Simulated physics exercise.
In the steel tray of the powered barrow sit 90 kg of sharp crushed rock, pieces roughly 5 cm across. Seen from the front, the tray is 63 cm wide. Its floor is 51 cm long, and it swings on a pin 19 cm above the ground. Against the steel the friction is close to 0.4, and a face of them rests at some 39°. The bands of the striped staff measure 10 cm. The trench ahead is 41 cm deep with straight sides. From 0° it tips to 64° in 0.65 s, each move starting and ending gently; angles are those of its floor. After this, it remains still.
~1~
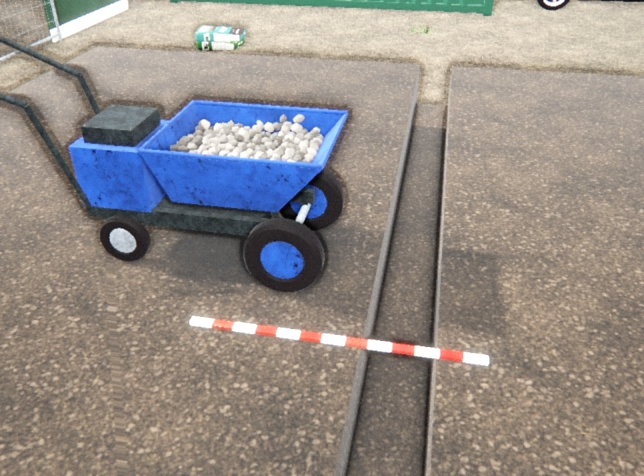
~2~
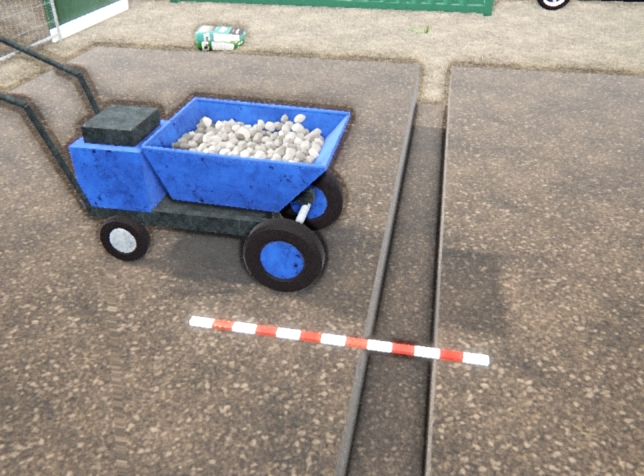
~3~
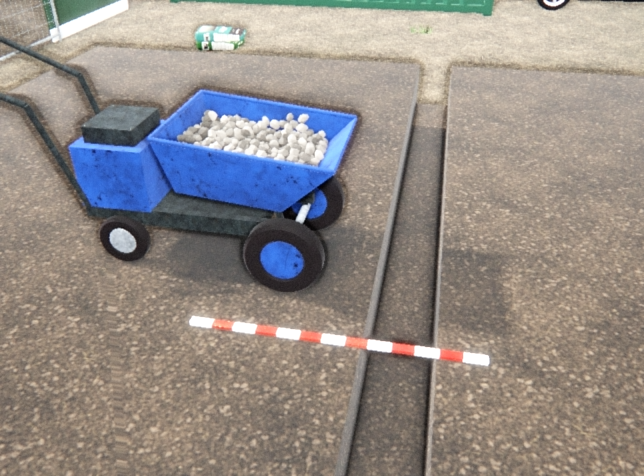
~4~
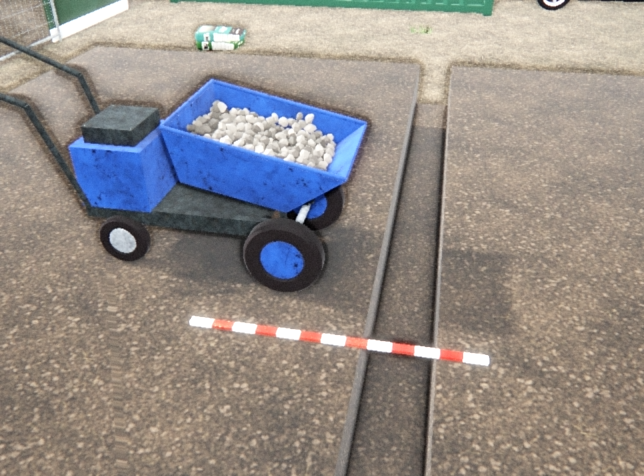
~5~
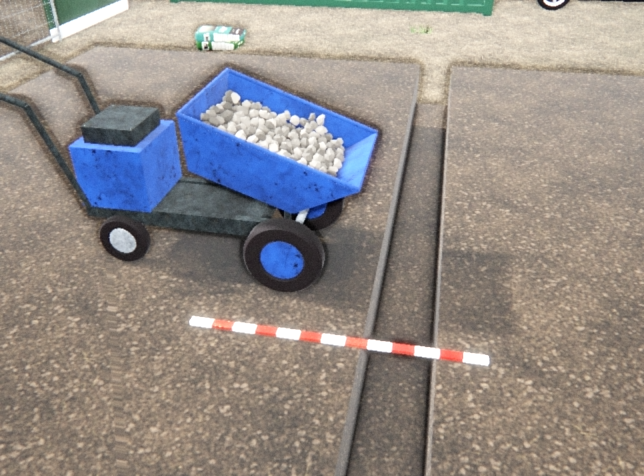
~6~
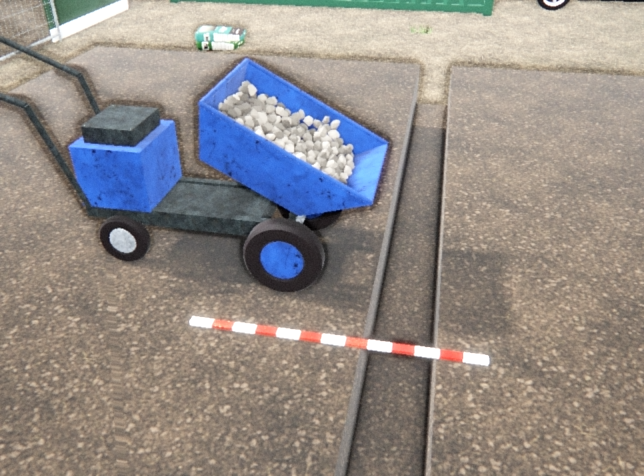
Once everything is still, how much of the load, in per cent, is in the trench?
About 43 per cent.
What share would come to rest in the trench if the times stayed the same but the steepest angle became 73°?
About 60%.
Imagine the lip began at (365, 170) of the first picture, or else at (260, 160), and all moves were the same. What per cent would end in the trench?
15 and 55 %.
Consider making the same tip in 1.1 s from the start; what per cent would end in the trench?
Probably about 50 in a hundred.
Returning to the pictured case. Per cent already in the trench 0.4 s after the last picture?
Around 5 per cent of it, at that instant.
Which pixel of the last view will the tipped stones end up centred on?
(428, 321).
Then, 0.2 s after the last picture the floor is at 54°, 100 % in the tray; the foremost stones are at (373, 211).
Then, 0.4 s after the last picture the floor is at 64°, 93 % in the tray, 7 % in the trench; the foremost stones are at (440, 258).
Then, 0.8 s after the last picture the floor is at 64°, 50 % in the tray, 24 % in the trench, 26 % past the trench; the foremost stones are at (550, 287).
Then, 2.8 s after the last picture the floor is at 64°, 30 % in the tray, 43 % in the trench, 27 % past the trench; the foremost stones are at (616, 279).
